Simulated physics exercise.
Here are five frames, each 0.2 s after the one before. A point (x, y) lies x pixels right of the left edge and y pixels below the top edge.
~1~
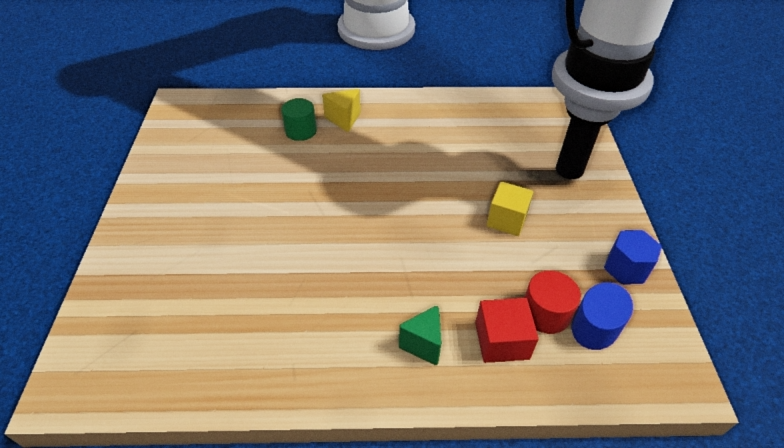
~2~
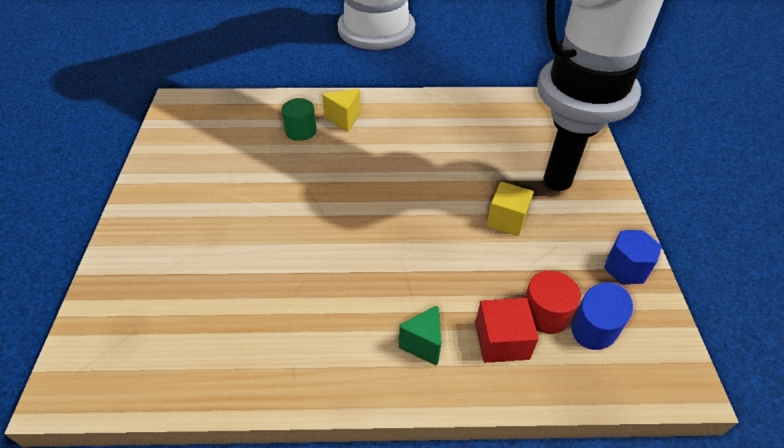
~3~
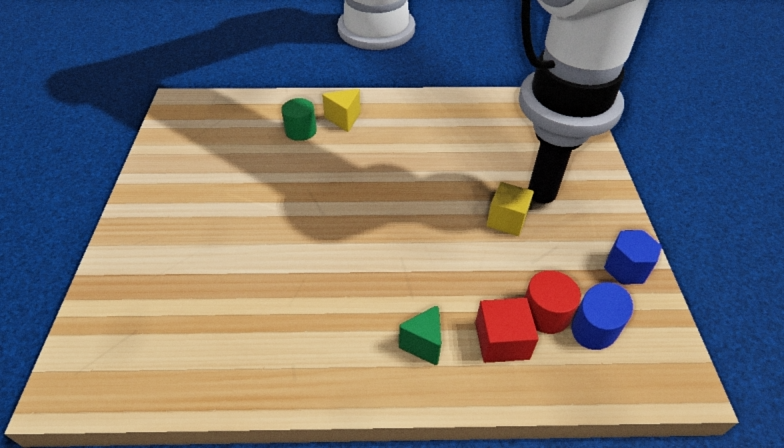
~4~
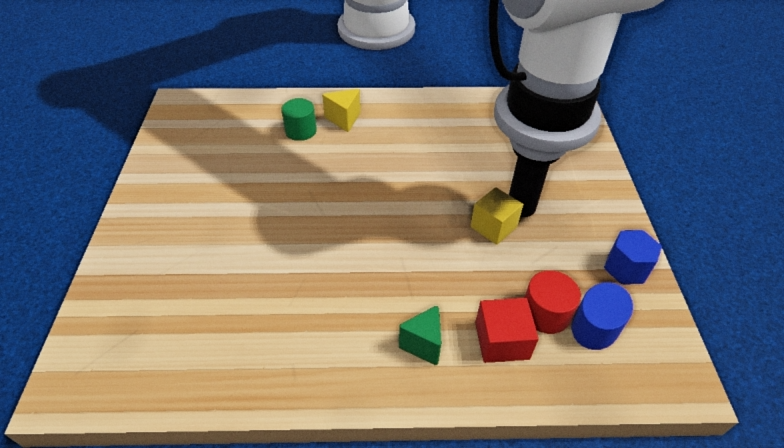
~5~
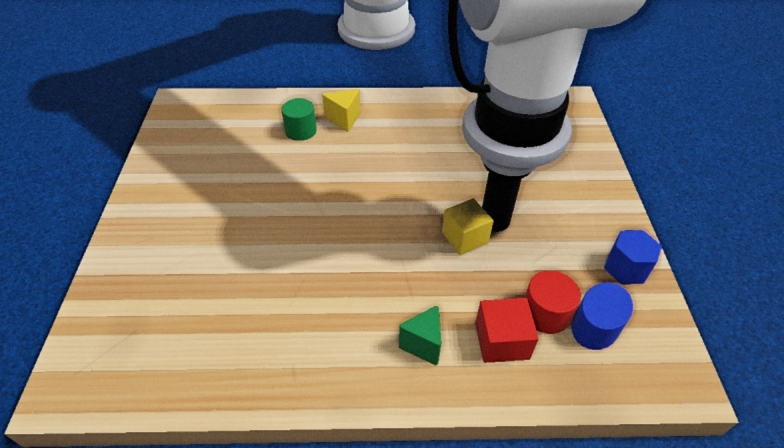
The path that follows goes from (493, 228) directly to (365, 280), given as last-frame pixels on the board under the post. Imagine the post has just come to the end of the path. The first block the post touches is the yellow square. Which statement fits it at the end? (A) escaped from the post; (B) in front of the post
(B)
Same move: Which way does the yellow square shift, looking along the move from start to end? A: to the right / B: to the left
Choice A: To the right.
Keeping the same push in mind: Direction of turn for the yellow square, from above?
It turns clockwise.
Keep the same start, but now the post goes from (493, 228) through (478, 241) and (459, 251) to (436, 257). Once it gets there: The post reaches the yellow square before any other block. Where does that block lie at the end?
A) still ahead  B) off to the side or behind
I choose A.
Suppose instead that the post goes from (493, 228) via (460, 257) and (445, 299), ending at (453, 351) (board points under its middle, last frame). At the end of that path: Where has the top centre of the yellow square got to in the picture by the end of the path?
If I read the scene right, the answer is (425, 231).
What follows on the original path. One third of the way, post (453, 237); yellow square (423, 228), turned 15° clockwise.
Two thirds of the way, post (410, 255); yellow square (375, 242), turned 30° clockwise.
At the end, post (364, 274); yellow square (327, 252), turned 55° clockwise.
